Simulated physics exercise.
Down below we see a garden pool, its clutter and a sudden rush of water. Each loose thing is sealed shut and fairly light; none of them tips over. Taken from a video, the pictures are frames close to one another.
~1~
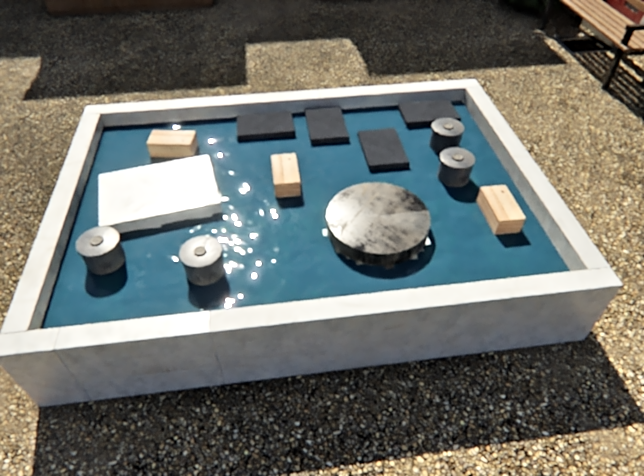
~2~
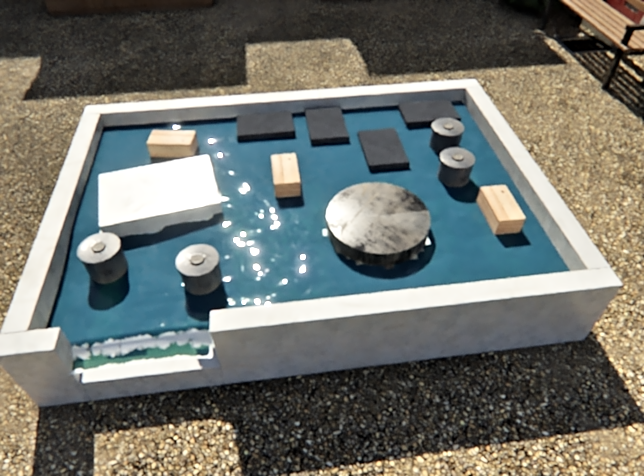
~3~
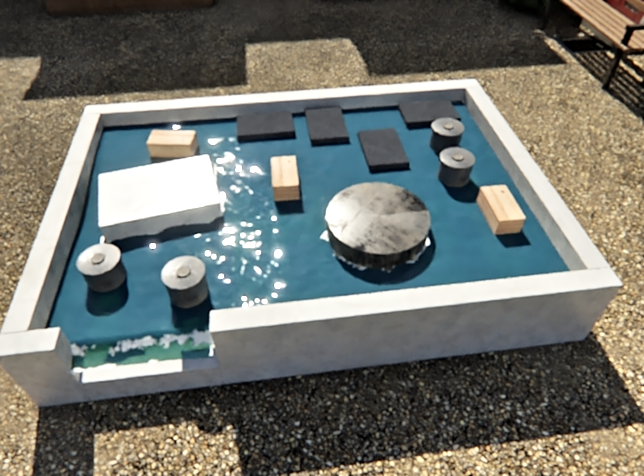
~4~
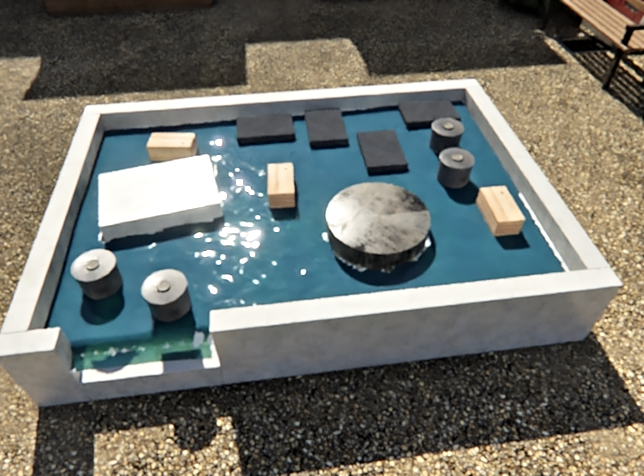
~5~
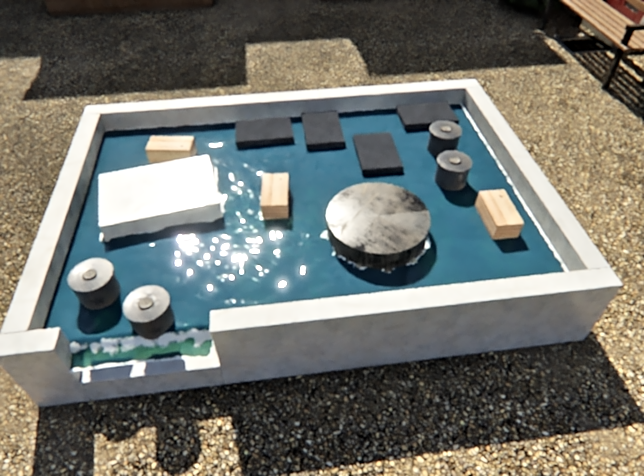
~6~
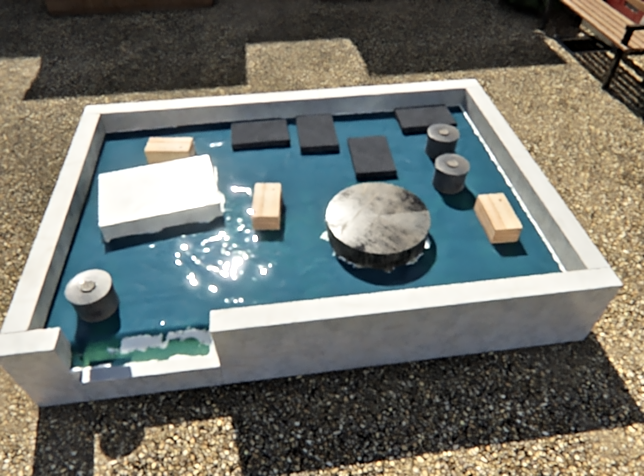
Two grey tubs in a garden pool drifted toward a gap that had opened in the front wall, one disappearing from view, while a wooden block slid slightly forward among the floating clutter.
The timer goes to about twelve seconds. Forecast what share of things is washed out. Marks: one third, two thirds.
The fraction that goes is likely to be smaller than a third.
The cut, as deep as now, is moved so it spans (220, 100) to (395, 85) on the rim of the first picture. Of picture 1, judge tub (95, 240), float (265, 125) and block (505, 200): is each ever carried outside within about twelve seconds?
The three read no escape, escape and no escape, respectively.
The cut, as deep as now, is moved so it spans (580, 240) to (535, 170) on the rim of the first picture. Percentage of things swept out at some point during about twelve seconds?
Some 30 per cent.
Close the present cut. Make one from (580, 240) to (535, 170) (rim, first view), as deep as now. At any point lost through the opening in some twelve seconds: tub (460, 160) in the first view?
For that one: Washed out.
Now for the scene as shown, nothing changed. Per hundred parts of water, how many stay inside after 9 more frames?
About 78 percent.
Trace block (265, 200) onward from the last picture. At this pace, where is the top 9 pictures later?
(199, 285), roughly.
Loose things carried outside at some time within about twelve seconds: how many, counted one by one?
It adds up to 2.
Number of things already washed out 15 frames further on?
By my count it is 2.
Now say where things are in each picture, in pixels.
The first frame shows a tub at (97, 241), afloat; a block at (285, 168), afloat; 0 of 11 have shifted.
The second frame shows a tub at (99, 248), afloat; a block at (285, 168) floats; 0 of 11 have shifted.
The third frame shows a tub at (98, 259) floats, close to its start; a block at (284, 171), afloat; 2 of 11 have shifted.
The fourth frame shows a tub at (93, 265) floats, close to its start; a block at (281, 178), afloat, close to its start; 3 of 11 have shifted.
The fifth frame shows a tub at (90, 275) floats, close to its start; a block at (275, 189) floats, close to its start; 3 of 11 have shifted.
The sixth frame shows a tub at (88, 287) floats, close to its start; a block at (267, 200), afloat, close to its start; 6 of 11 have shifted.
A moment on, 1 of 11 are out; 10 afloat.
Next, 2 of 11 are out; 9 afloat.
Later, 2 of 11 are out; 9 afloat.
In the end, 2 of 11 are out; 9 afloat.
